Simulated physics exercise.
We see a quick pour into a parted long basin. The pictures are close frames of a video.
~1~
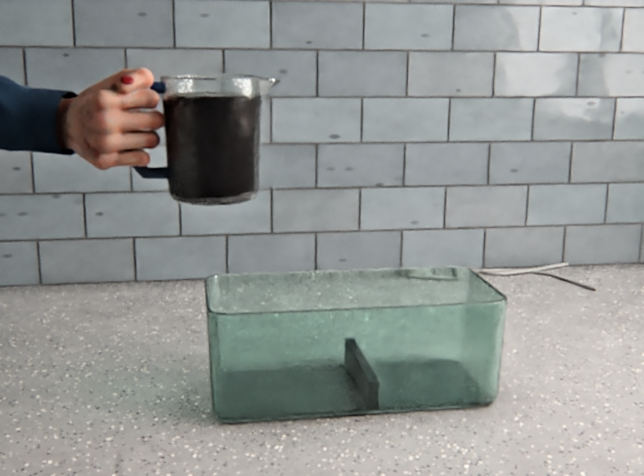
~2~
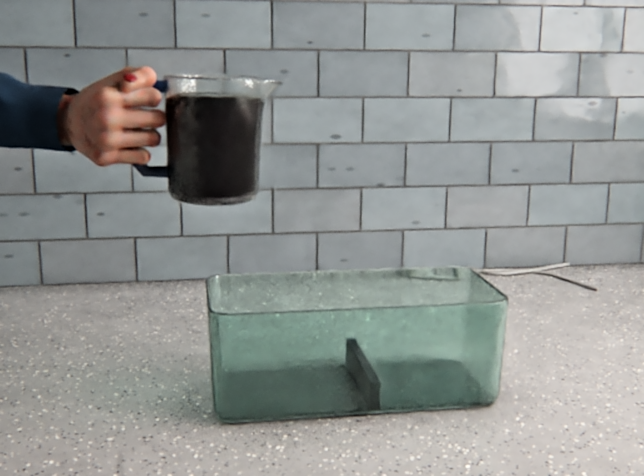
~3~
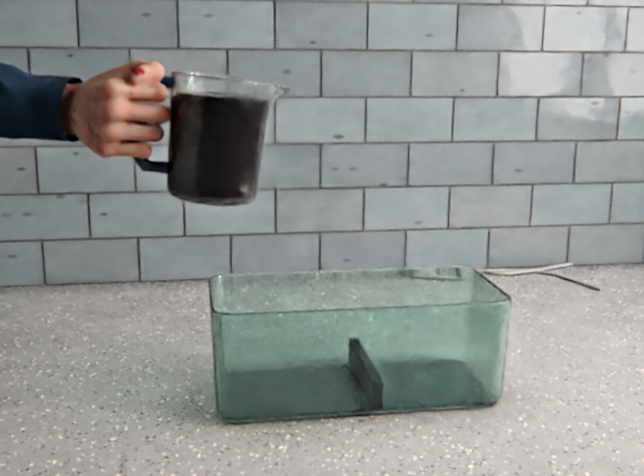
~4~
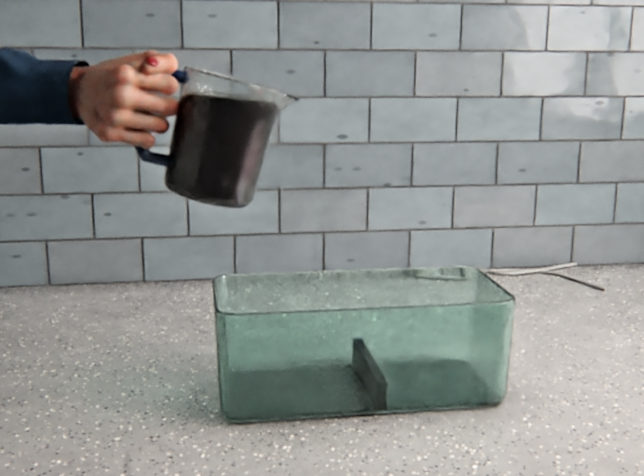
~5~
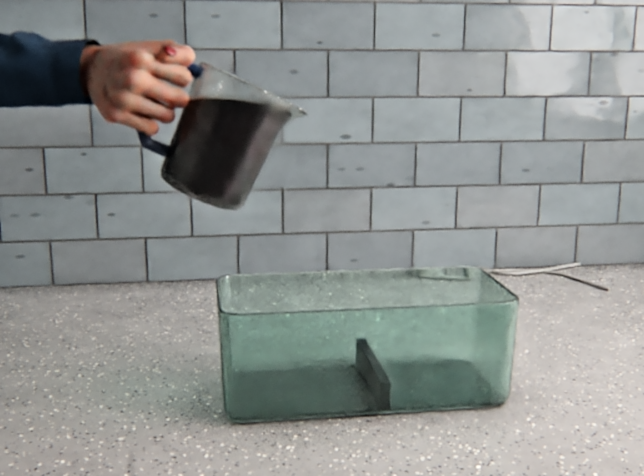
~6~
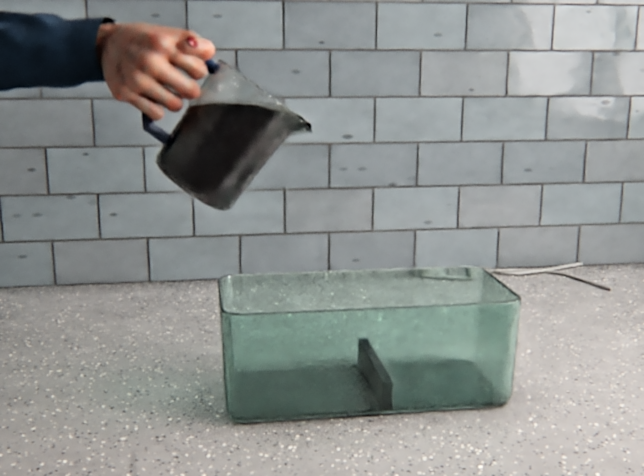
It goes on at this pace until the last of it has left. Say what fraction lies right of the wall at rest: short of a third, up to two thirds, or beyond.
The share right of the wall is not even a third.
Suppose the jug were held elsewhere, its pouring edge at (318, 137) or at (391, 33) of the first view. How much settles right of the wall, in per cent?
First some 40, then 55 per cent.
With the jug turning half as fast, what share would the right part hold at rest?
It comes to 35 per cent or so.
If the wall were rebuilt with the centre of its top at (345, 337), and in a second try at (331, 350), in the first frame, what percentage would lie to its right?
First some 25, then 55 per cent.
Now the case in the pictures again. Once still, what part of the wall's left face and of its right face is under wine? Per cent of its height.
Near 70 on the left, 20 on the right.
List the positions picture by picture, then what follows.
In the first frame, it leans 0°; its right rim is at (280, 79); the wine meets the walls at (166, 96) and (260, 96); the long basin's rim runs from (207, 296) to (487, 284); the wall's top is at (361, 359).
In the second frame, it leans 2°; its right rim is at (283, 81); the wine meets the walls at (168, 95) and (262, 97).
In the third frame, it leans 6°; its right rim is at (290, 88); the wine meets the walls at (174, 95) and (267, 99).
In the fourth frame, it leans 14°; its right rim is at (299, 98); the wine meets the walls at (182, 97) and (278, 103).
In the fifth frame, it leans 24°; its right rim is at (308, 113); the wine meets the walls at (183, 119) and (290, 107).
In the sixth frame, it leans 36°; its right rim is at (313, 131); the wine meets the walls at (179, 123) and (302, 119); 1 per cent is over the edge.
A moment on, the jug is tipped right over and 50 per cent is still to pour, 12 is left of the wall and 6 right of it.
Next, the jug is tipped right over and 8 per cent is still to pour, 64 is left of the wall and 12 right of it.
Then the jug is tipped right over and 0 per cent is still to pour, 73 is left of the wall and 14 right of it.
Later the jug is tipped right over and 0 per cent is still to pour, 75 is left of the wall and 16 right of it.
Finally, 73 per cent lies left of the wall, 18 right of it and 9 outside.
